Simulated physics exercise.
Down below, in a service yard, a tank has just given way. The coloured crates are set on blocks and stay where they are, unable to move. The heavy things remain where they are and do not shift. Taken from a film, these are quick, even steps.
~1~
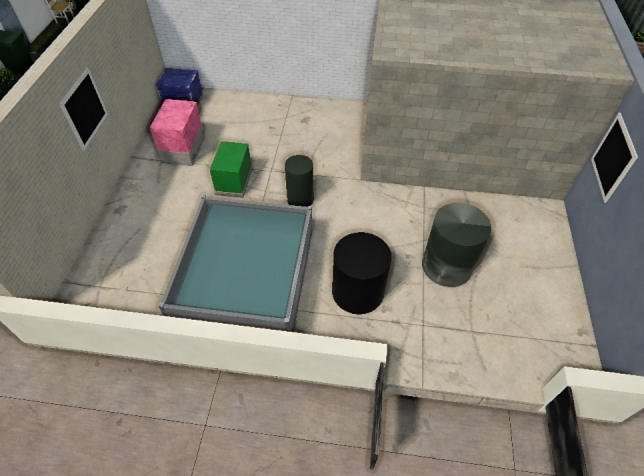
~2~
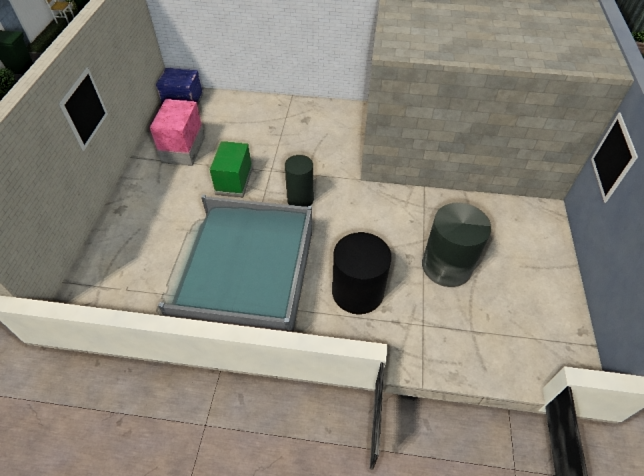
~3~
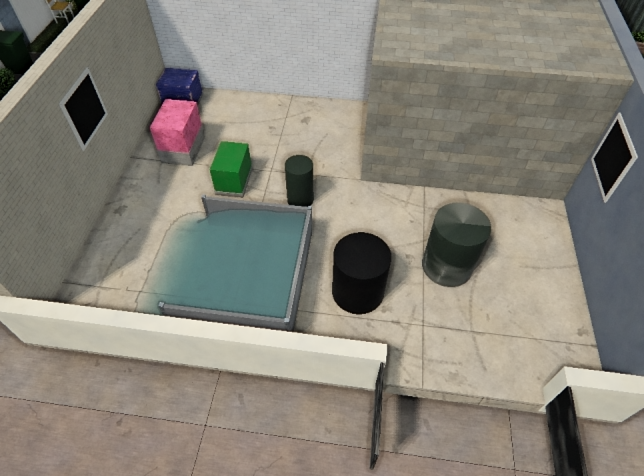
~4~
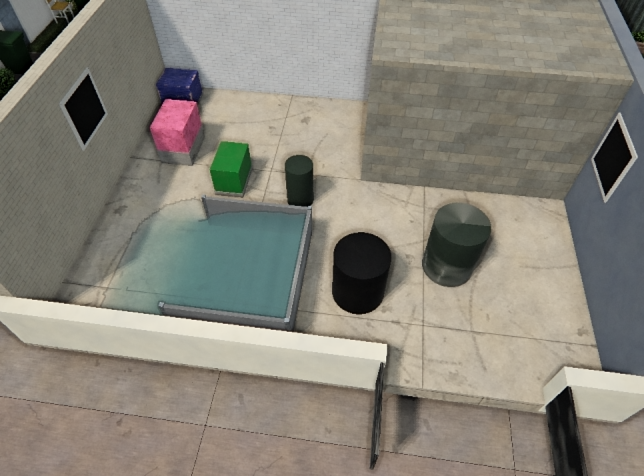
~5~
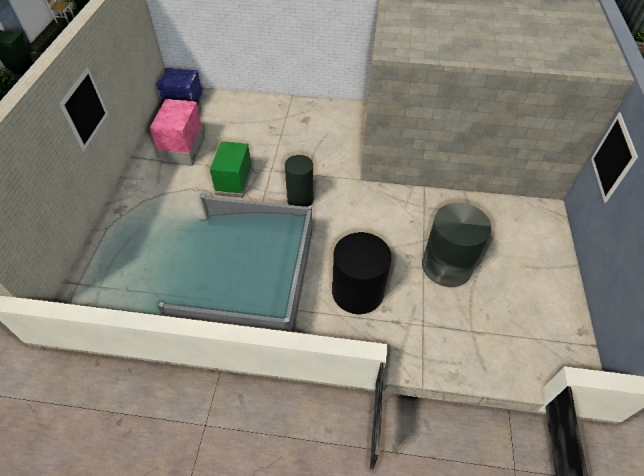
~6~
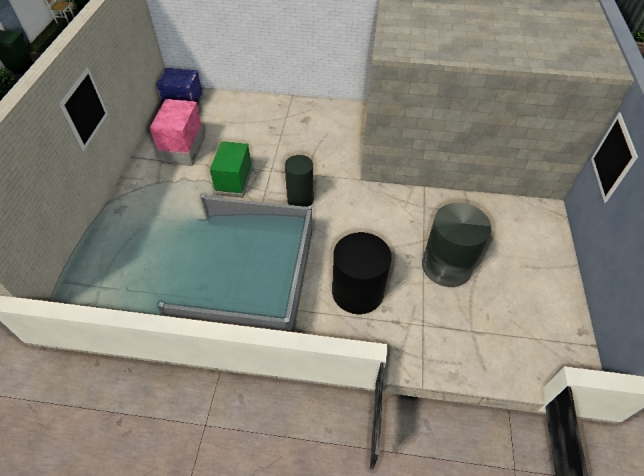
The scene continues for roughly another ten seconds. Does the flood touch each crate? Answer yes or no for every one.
Blue crate: Yes; pink crate: No; green crate: Yes.
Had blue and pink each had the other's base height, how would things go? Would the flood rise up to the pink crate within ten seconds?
Result: The pink crate is hit.
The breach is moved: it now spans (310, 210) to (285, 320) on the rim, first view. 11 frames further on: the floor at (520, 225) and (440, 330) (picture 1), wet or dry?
Inundated, then inundated.
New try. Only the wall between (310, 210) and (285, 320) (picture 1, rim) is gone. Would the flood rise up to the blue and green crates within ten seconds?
Well, the blue crate is never reached, and the green crate is never reached as well.
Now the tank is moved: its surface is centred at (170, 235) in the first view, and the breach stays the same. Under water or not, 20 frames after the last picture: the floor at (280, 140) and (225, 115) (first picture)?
The first spot is wetted, while the second is wetted.
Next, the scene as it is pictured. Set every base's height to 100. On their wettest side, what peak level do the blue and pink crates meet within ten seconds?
Roughly 470 per cent for the first, 80 per cent for the second.
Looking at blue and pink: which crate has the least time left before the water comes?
The pink crate comes first.
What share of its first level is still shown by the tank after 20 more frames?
My figure is about 18 in a hundred.
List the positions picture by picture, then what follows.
Still water in the open tank at (242, 256), in the first picture.
The front is at a hidden place, out from the gap at (193, 266), in the second picture.
Water pours out at (194, 267) and has run to a hidden place, in the third picture.
Water pours out at (194, 267) and has run to a hidden place, in the fourth picture.
The front is at a hidden place, out from the gap at (194, 267), in the fifth picture.
Water pours out at (194, 267) and has run to a hidden place, in the sixth picture.
A moment on, water covers 20 % of the floor; the blue crate not reached, the pink crate water round its plinth, the green crate water round its plinth.
Next, water covers 25 % of the floor; the blue crate water round its plinth, the pink crate water round its plinth, the green crate water round its plinth.
Then, water covers 35 % of the floor; the blue crate water round its plinth, the pink crate water round its plinth, the green crate water round its plinth.
Later, water covers 55 % of the floor; the blue crate water round its plinth, the pink crate water round its plinth, the green crate water round its plinth.
In the end, water covers 80 % of the floor; the blue crate was topped, the pink crate stayed above the water, the green crate was topped.
